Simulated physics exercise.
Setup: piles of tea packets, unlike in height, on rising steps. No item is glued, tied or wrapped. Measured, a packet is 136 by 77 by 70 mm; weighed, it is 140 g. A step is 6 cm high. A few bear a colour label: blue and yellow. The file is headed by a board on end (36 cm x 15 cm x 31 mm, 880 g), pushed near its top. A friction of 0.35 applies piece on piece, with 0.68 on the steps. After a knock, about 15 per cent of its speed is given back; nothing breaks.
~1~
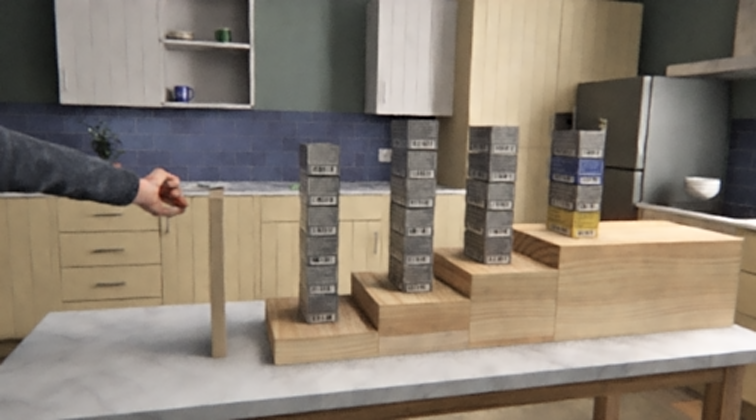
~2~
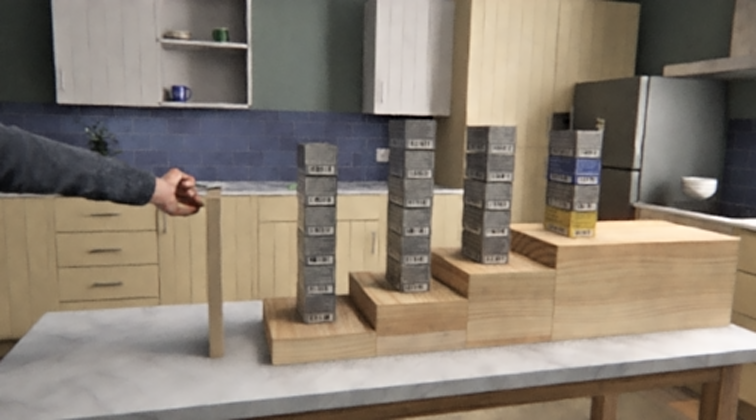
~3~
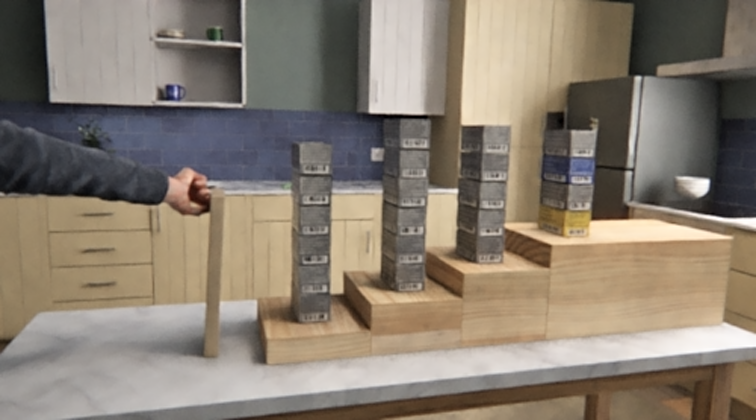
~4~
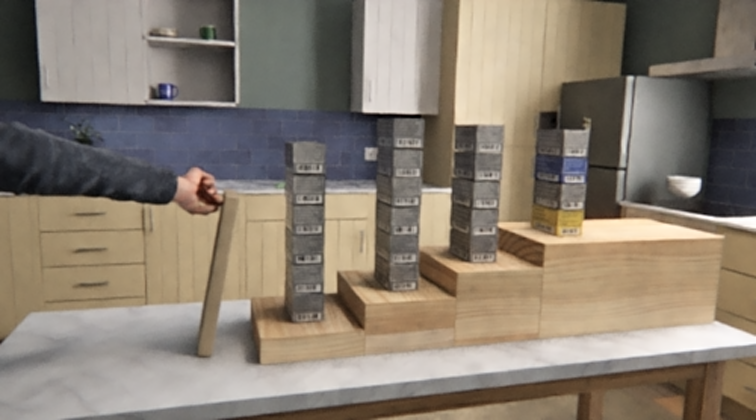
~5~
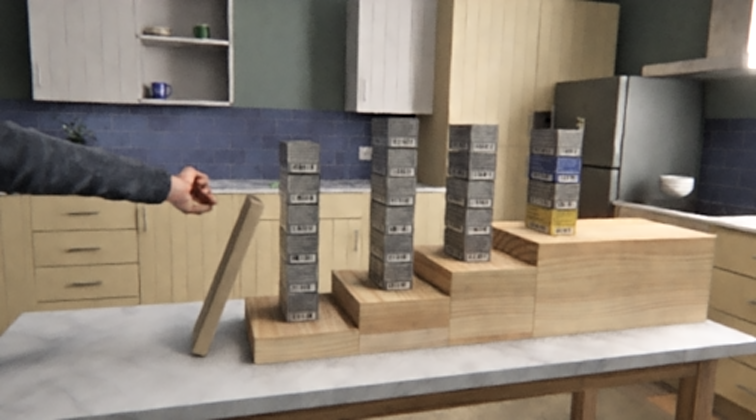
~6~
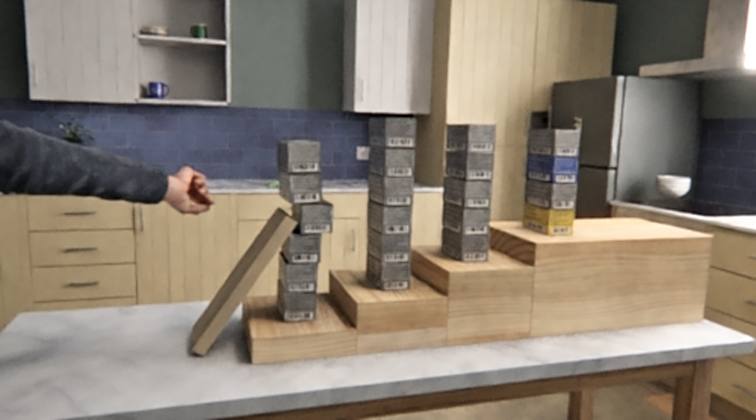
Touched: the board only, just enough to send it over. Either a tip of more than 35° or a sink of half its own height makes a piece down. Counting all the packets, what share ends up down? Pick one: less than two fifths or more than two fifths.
Upwards of two fifths.
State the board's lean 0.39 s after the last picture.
At that moment it leans around 55° from upright.
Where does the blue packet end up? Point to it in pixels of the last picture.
In the final picture its centre lies roughly at (611, 216).
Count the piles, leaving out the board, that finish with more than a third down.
4 of them.
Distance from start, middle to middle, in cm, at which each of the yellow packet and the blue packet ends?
Yellow ends up some 0 cm away; blue ends up some 24 cm away.
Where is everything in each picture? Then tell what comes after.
In the first frame (we follow the side turned to the camera; the camera pans a little), finger (178, 204) 58 mm short, board 0° from upright; blue packet (563, 170); yellow packet (559, 221); no other piece has moved.
In the second frame, finger (192, 204) 20 mm short, board 0° from upright; blue packet (561, 170).
In the third frame, finger (204, 203) 17 mm in, board 3° from upright; blue packet (555, 169); no other piece has moved.
In the fourth frame, finger (212, 202) 49 mm in, stopped, board 10° from upright; blue packet (548, 168); no other piece has moved.
In the fifth frame, finger (206, 202) 49 mm in, stopped, board 21° from upright; blue packet (542, 168); no other piece has moved.
In the sixth frame, finger (203, 202) 49 mm in, stopped, board 35° from upright; blue packet (539, 168); yellow packet (535, 219); 3 stirred so far.
Then, 0.39 s on from the sixth picture, board 56° from upright; 6 of the 21 packets down.
Then, 1.11 s on from the sixth picture, board 56° from upright; 14 of the 21 packets down; blue packet displaced 11 mm.
Finally, board 56° from upright; 18 of the 21 packets down; blue packet on its side; yellow packet unmoved. That is 86 per cent. Seen by the last camera, middles, blue packet near (611, 216), yellow packet near (548, 218).
